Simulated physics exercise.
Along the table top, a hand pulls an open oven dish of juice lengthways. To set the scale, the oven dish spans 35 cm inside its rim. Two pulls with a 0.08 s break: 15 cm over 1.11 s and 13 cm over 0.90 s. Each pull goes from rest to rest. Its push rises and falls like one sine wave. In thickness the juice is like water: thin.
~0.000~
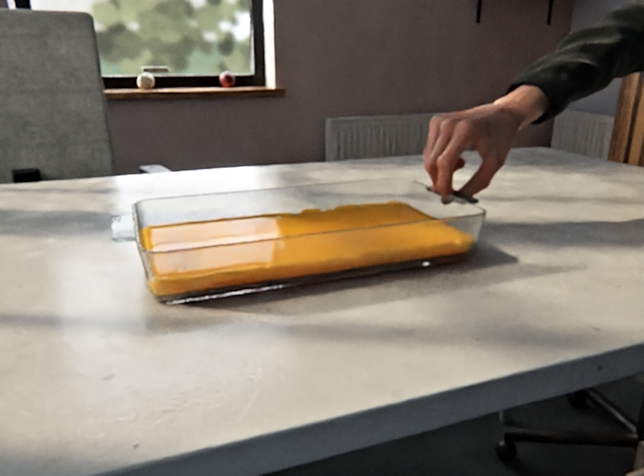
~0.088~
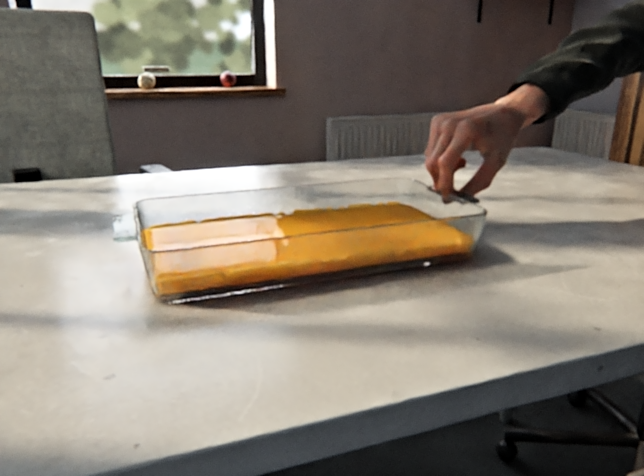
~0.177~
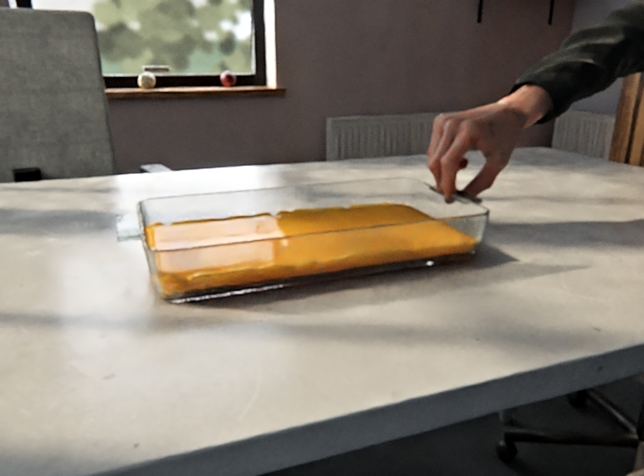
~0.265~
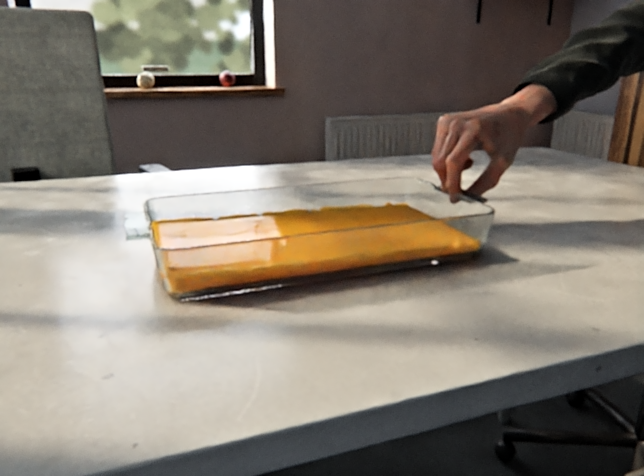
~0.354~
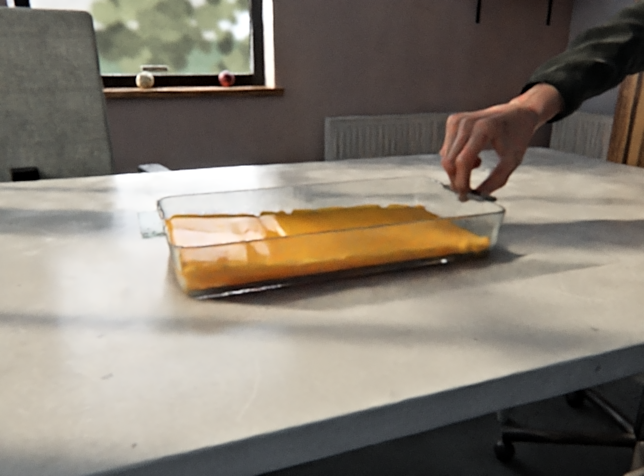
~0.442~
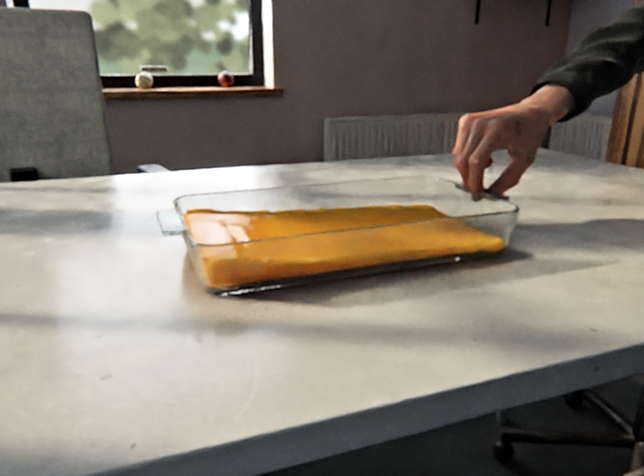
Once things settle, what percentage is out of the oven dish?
About 10 per cent.
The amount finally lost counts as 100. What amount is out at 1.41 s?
Estimate: Close to 20 in a hundred.
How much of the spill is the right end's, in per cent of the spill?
About 50 per cent.
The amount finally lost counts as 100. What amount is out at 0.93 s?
Around 0%.
After 0.93 s it has gone 15 cm; 0 per cent is out over the left end and 0 over the right.
After 1.41 s it has gone 17 cm; 0 per cent is out over the left end and 2 over the right.
After 1.90 s it has gone 27 cm; 4 per cent is out over the left end and 2 over the right.
After 2.38 s it has gone 28 cm; 4 per cent is out over the left end and 5 over the right.
In the end 10 per cent is out in all, 5 of it over the left end.
